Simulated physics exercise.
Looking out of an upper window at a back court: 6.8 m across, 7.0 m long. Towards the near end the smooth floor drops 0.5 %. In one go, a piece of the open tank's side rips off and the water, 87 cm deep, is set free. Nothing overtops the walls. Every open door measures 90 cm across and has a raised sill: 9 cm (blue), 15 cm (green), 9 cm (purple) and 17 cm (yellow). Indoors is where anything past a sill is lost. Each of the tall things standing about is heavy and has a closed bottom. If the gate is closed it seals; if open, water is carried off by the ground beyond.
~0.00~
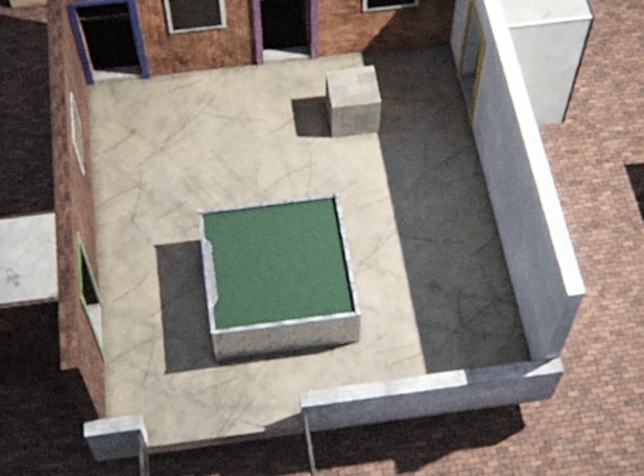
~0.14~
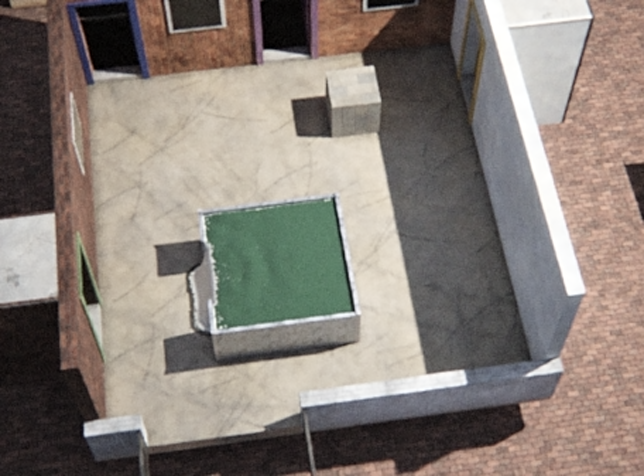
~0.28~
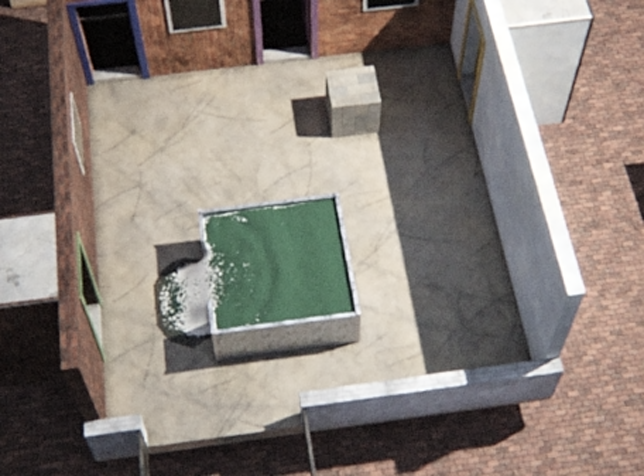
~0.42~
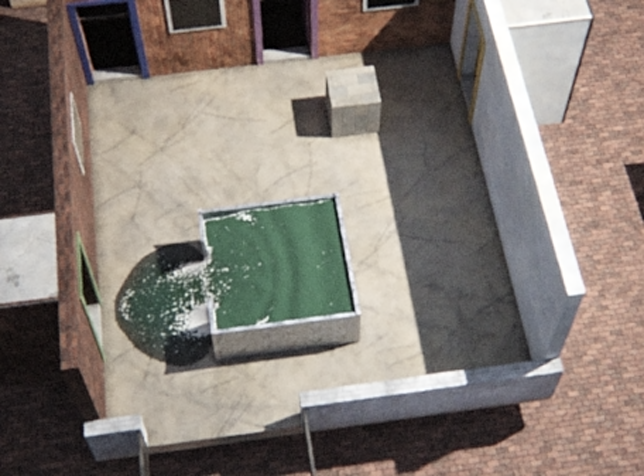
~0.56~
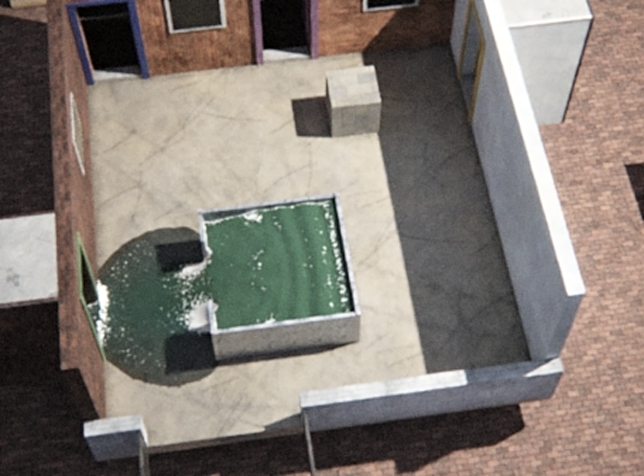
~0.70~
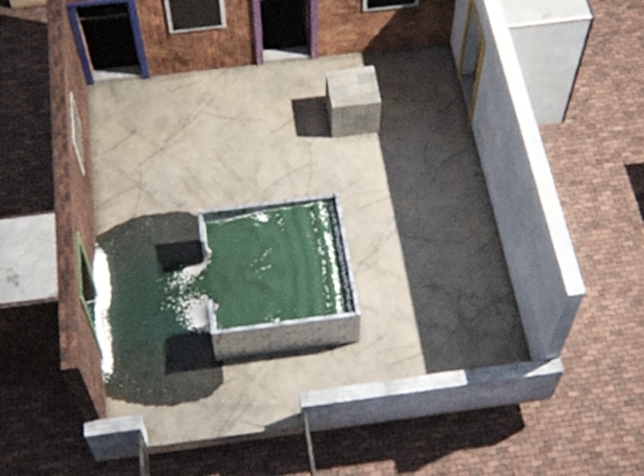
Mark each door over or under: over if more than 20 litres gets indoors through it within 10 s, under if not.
Blue door: Over, green door: Over, purple door: Under, yellow door: Under.
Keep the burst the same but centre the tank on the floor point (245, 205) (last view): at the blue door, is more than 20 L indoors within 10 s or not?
So the blue door tops the limit.
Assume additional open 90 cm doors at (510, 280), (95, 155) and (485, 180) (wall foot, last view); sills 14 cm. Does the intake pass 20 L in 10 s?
Per doorway, in order: Insufficient / insufficient / insufficient.
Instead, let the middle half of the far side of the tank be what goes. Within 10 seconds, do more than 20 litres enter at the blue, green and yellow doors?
Then blue exceeds it, green does not exceed it, yellow does not exceed it.
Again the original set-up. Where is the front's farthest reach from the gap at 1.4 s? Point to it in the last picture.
Roughly at pixel (91, 144).
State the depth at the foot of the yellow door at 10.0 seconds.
I'd put it at around 6.5 cm deep.
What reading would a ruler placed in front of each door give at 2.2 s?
Depths: Blue door 16 cm, green door 42 cm, purple door 0 cm, yellow door 0 cm.
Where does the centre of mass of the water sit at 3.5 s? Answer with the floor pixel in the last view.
I'd say somewhere around (219, 276).
After 1.4 s water covers 15 % of the floor and is deepest (48 cm) near (100, 294); blue door not reached, green door 45 cm at the sill, 178 L in, purple door not reached, yellow door not reached.
After 2.2 s water covers 30 % of the floor and is deepest (44 cm) near (108, 426); blue door 16 cm at the sill, 6 L in, green door 42 cm at the sill, 373 L in, purple door not reached, yellow door not reached.
After 3.5 s water covers 45 % of the floor and is deepest (33 cm) near (109, 437); blue door 22 cm at the sill, 118 L in, green door 31 cm at the sill, 530 L in, purple door 3 cm at the sill, 0 L in, yellow door not reached.
After 6.0 s water covers 65 % of the floor and is deepest (22 cm) near (109, 437); blue door 15 cm at the sill, 201 L in, green door 19 cm at the sill, 646 L in, purple door 6 cm at the sill, 0 L in, yellow door 7 cm at the sill, 0 L in.
After 10.0 s water covers 95 % of the floor and is deepest (12 cm) near (109, 437); blue door 8 cm at the sill, 221 L in, green door 11 cm at the sill, 660 L in, purple door 4 cm at the sill, 0 L in, yellow door 6 cm at the sill, 0 L in.
